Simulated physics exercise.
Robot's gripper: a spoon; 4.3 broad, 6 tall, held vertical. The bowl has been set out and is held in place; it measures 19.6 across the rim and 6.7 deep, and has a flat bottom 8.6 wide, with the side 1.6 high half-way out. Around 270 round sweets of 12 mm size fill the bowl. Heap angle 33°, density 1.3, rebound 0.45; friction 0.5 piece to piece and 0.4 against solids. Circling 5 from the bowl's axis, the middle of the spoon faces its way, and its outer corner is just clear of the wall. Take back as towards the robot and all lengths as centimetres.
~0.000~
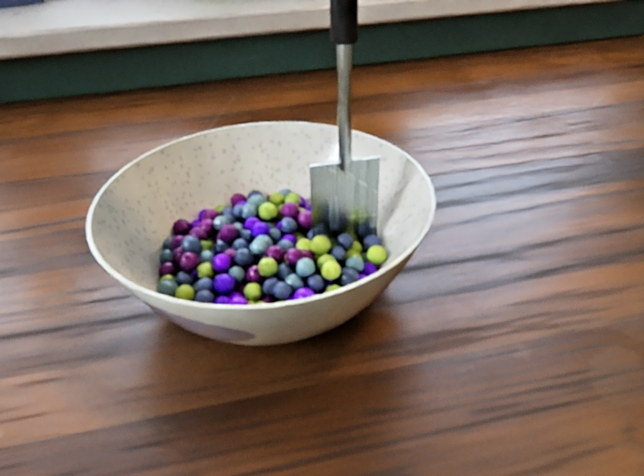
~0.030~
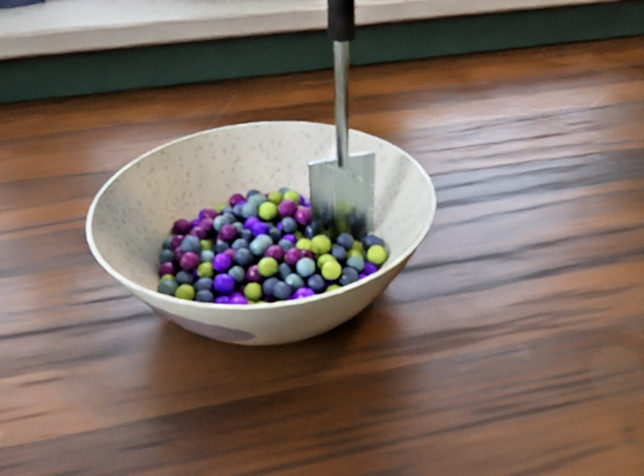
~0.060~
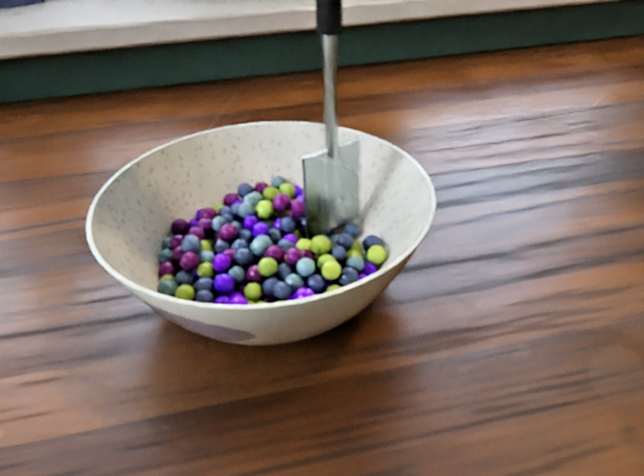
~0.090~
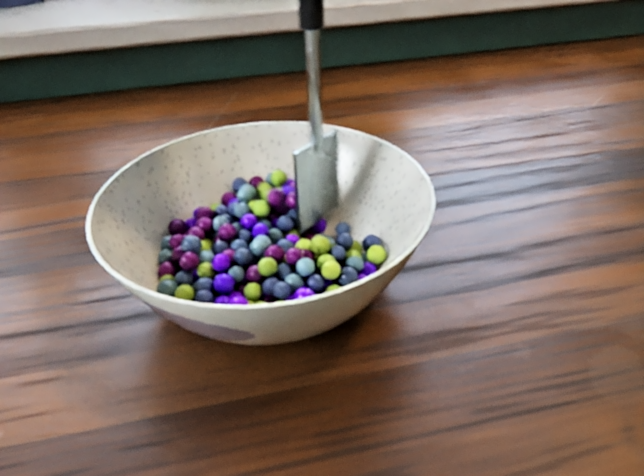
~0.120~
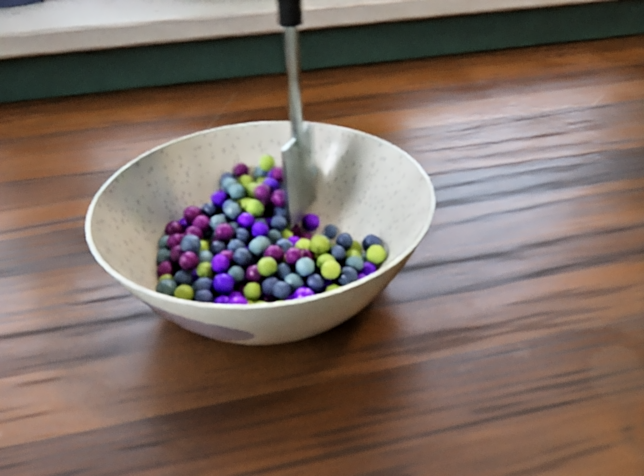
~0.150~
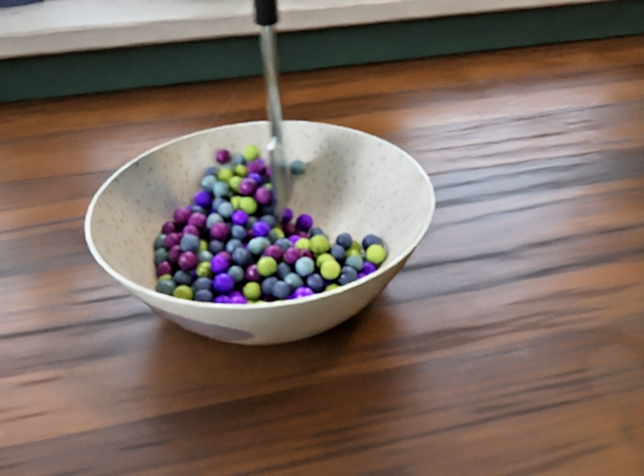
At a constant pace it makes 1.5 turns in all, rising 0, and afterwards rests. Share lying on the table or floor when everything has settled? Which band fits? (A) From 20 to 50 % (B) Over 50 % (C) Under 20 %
(C) Under 20 %.
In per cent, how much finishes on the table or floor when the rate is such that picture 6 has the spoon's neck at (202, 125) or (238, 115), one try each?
Close to 35 and 25 in a hundred.
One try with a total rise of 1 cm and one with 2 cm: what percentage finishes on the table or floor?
Roughly 5 percent, then roughly 0 percent.
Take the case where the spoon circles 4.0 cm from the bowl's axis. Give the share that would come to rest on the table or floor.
In that case some 0 %.
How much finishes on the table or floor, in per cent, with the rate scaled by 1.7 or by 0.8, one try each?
Around 35 percent for the first try and 0 percent for the second.
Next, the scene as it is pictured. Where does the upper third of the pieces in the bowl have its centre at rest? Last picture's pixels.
It is centred near (195, 282).
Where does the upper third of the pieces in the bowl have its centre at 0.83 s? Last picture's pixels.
Around (229, 172).
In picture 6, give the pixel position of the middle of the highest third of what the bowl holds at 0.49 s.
Look near (294, 284) for its middle.
After 0.49 s, 254° round, highest piece 8 above the table; 267 in the bowl, 3 on the table or floor.
After 0.83 s, 77° round, highest piece 8 above the table; 257 in the bowl, 10 on the table or floor, 3 in flight or on the tool.
After 1.20 s, 180° round, highest piece 7 above the table; 245 in the bowl, 25 on the table or floor.
After 1.90 s, 180° round, highest piece 6 above the table; 245 in the bowl, 25 on the table or floor.
At rest, 245 in the bowl, 25 on the table or floor. That is 9 % on the table or floor.
